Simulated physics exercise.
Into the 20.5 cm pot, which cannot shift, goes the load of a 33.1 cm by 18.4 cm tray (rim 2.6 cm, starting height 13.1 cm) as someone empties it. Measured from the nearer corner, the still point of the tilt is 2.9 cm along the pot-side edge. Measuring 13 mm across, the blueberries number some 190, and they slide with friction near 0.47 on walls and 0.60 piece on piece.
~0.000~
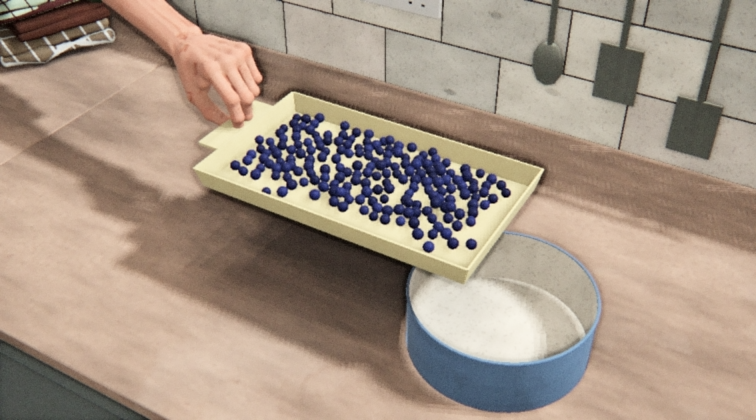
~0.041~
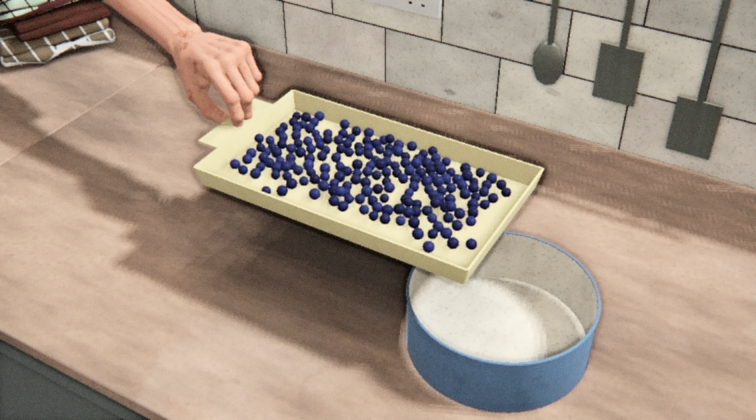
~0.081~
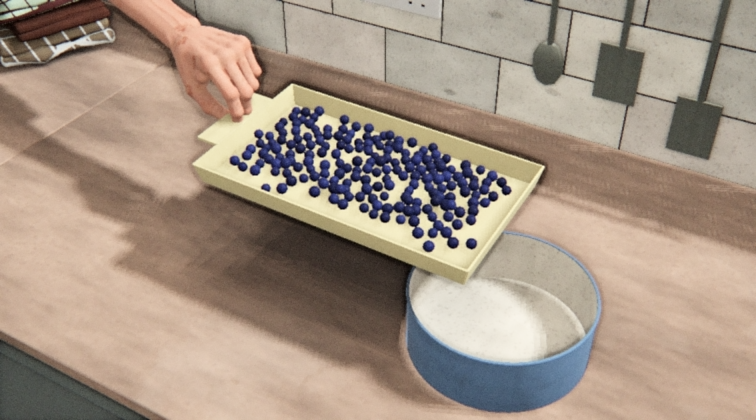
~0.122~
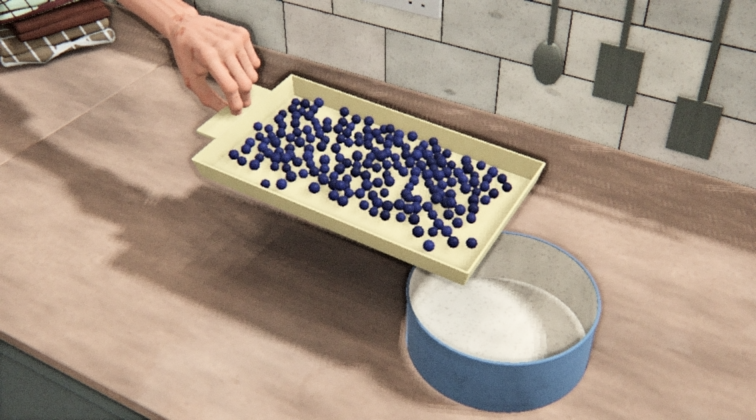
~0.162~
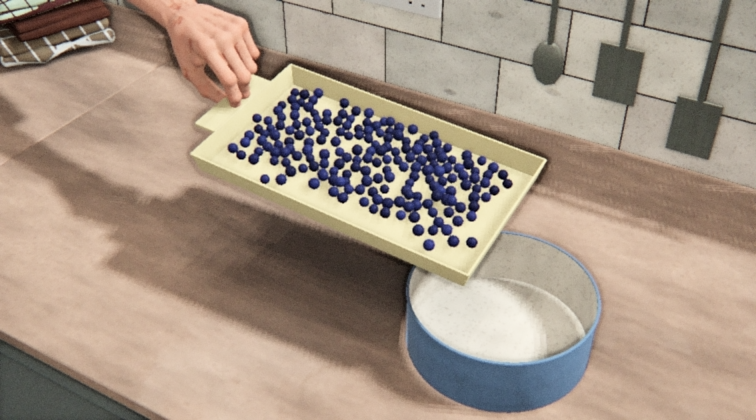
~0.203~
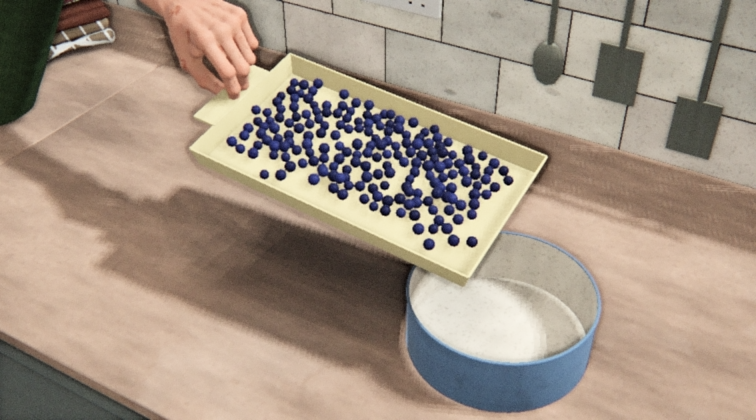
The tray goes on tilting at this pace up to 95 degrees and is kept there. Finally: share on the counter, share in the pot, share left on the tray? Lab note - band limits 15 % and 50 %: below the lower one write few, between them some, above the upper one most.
Counter = most; pot = some; left on the tray = few.
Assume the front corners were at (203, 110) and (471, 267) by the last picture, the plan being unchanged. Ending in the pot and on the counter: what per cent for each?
Final per cent - pot 75, counter 25.
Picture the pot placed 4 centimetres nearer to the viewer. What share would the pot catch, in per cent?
I'd put it at around 75 per cent.
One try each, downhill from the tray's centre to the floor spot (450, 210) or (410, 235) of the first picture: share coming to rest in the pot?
That would be close to 75 per cent and then close to 70 per cent.
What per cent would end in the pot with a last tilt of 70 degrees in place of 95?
Around 5 %, I reckon.
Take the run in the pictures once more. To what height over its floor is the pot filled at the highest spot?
It reaches roughly 2.5 cm.
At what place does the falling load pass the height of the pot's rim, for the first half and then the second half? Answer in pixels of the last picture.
Around (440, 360), then (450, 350).
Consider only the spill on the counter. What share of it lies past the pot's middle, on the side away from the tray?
About 60 percent of the spill.
After 0.75 s, tilt 50 degrees; the tray holds 100 %, the pot 0 %.
After 1.12 s, tilt 77 degrees; the tray holds 100 %, the pot 0 %.
After 1.57 s, tilt 95 degrees; the tray holds 10 %, the pot 30 %.
In the end, at 2.5 s, counter 60 %, pot 40 %, tray 0 %.
